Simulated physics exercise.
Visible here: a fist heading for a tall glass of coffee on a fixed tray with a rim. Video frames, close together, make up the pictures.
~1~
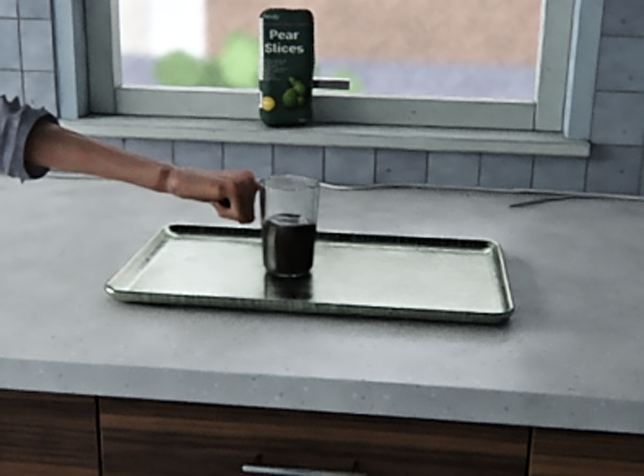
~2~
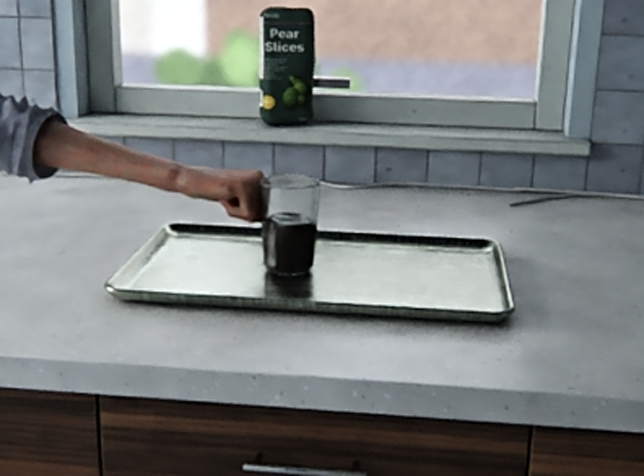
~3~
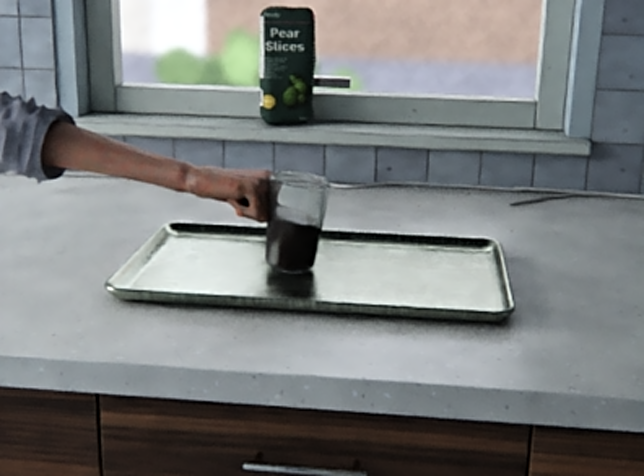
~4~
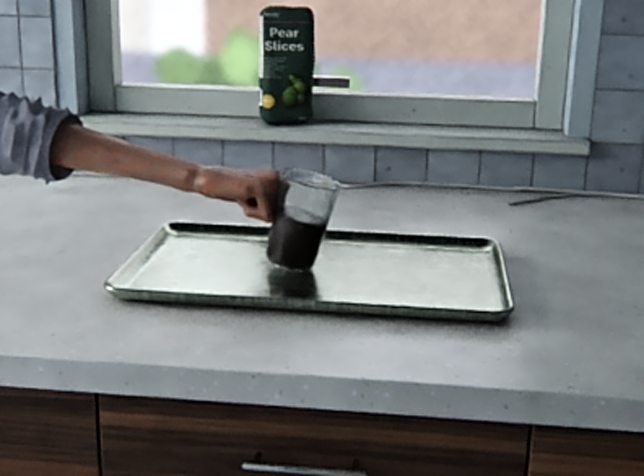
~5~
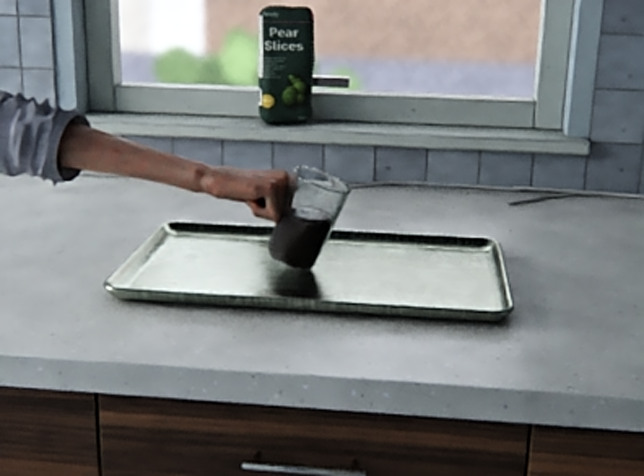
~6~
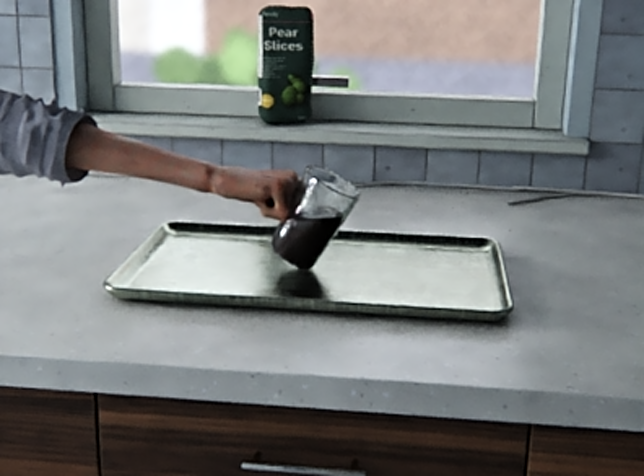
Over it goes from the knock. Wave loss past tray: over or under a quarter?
Tray keeps under three quarters.
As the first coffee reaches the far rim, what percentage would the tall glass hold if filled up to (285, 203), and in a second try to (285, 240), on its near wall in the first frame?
65 % and 60 %.
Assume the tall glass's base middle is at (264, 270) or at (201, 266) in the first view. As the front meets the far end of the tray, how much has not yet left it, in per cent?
I'd say about 55 per cent the first time, and about 40 per cent the second.
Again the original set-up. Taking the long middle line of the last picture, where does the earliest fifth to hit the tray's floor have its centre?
Around (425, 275).
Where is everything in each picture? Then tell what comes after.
Tilt 0°; right rim (318, 186); surface from (265, 218) to (314, 221); the tray's far rim is at (505, 275); the tray is clear ahead, in the first frame.
Tilt 0°; right rim (319, 184); surface from (266, 216) to (314, 219), in the second frame.
Tilt 6°; right rim (329, 185); surface from (273, 203) to (319, 221), in the third frame.
Tilt 13°; right rim (338, 188); surface from (278, 205) to (326, 219), in the fourth frame.
Tilt 20°; right rim (348, 192); surface from (283, 211) to (333, 215), in the fifth frame.
Tilt 27°; right rim (358, 197); surface from (286, 217) to (344, 212), in the sixth frame.
A moment on, the tall glass is falling and 100 per cent is in the glass, 0 on the tray and 0 above or beyond its rim.
Next, the tall glass lies on its side and 87 per cent is in the glass, 7 on the tray and 6 above or beyond its rim.
Then the tall glass lies on its side and 44 per cent is in the glass, 43 on the tray and 13 above or beyond its rim.
Later the tall glass lies on its side and 21 per cent is in the glass, 35 on the tray and 44 above or beyond its rim.
Finally, 56 per cent is held by tray and glass, 44 is off the tray.
